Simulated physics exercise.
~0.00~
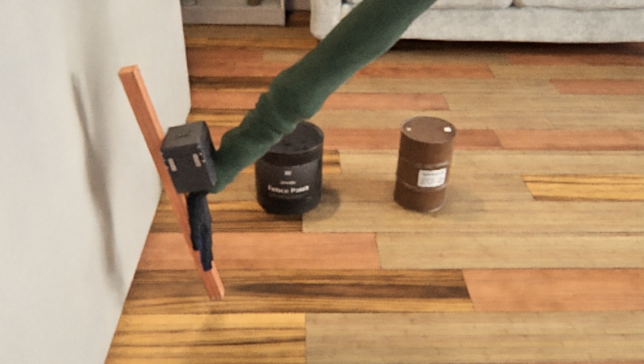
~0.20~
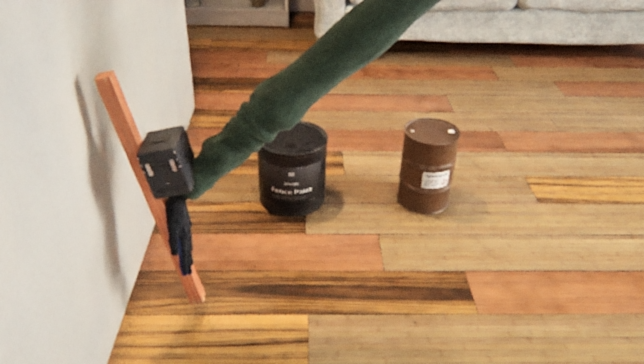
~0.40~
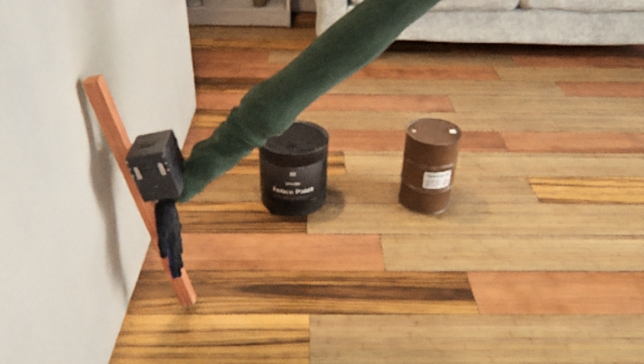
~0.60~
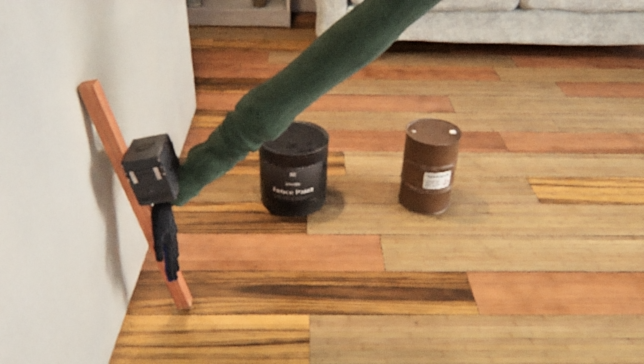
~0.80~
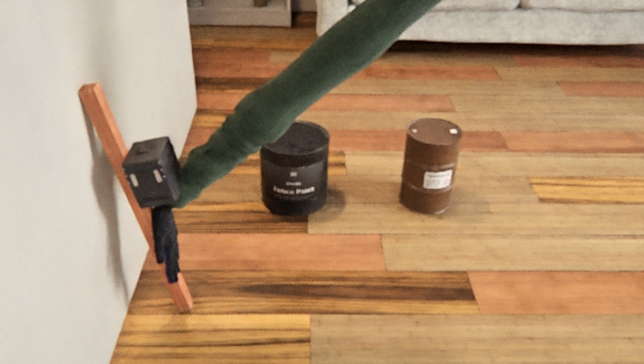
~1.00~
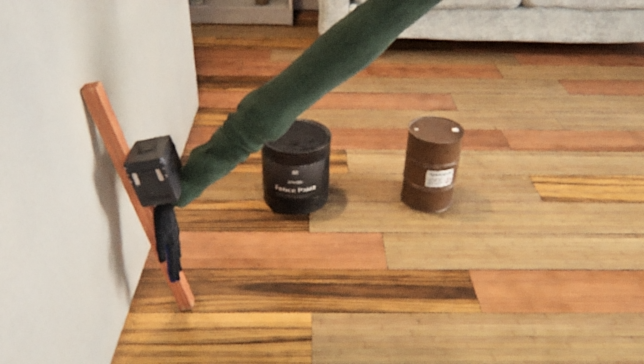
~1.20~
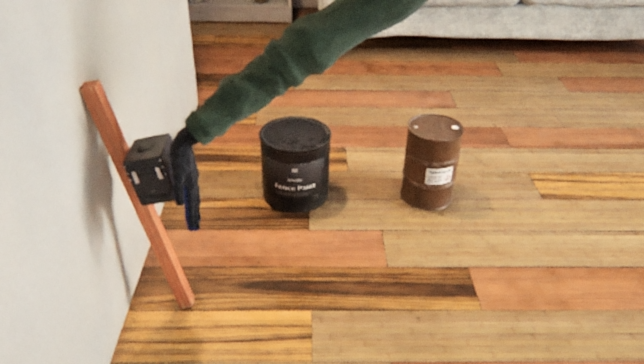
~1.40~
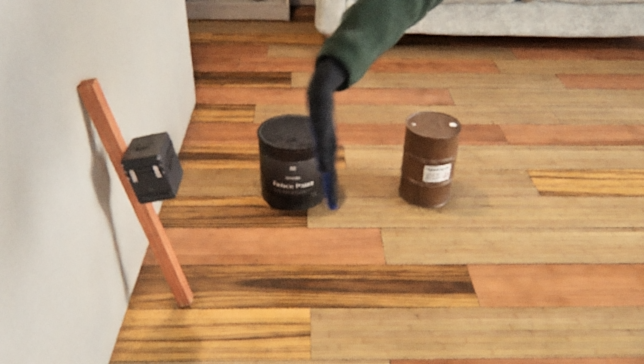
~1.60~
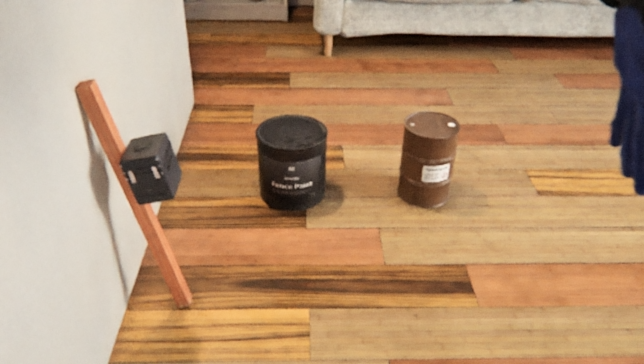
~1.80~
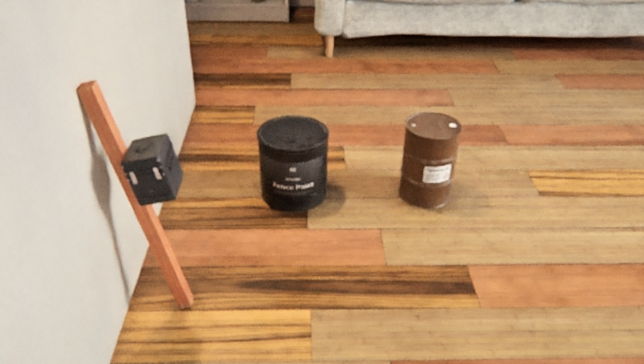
An arm in a dark green sleeve, with a dark glove on the hand, holds an orange pole with a dark box attached to it beside a bare pale wall at the left, seen from slightly above by a gently swaying camera. On the wood-plank floor stand a black pail near the middle and a brown canister to its right, with a pale sofa behind. The hand moves the pole left until it leans against the wall, then steadies it there. It lets go, draws back across to the right and leaves the view. The pole stays leaning, its foot in place, and the pail and canister remain still.
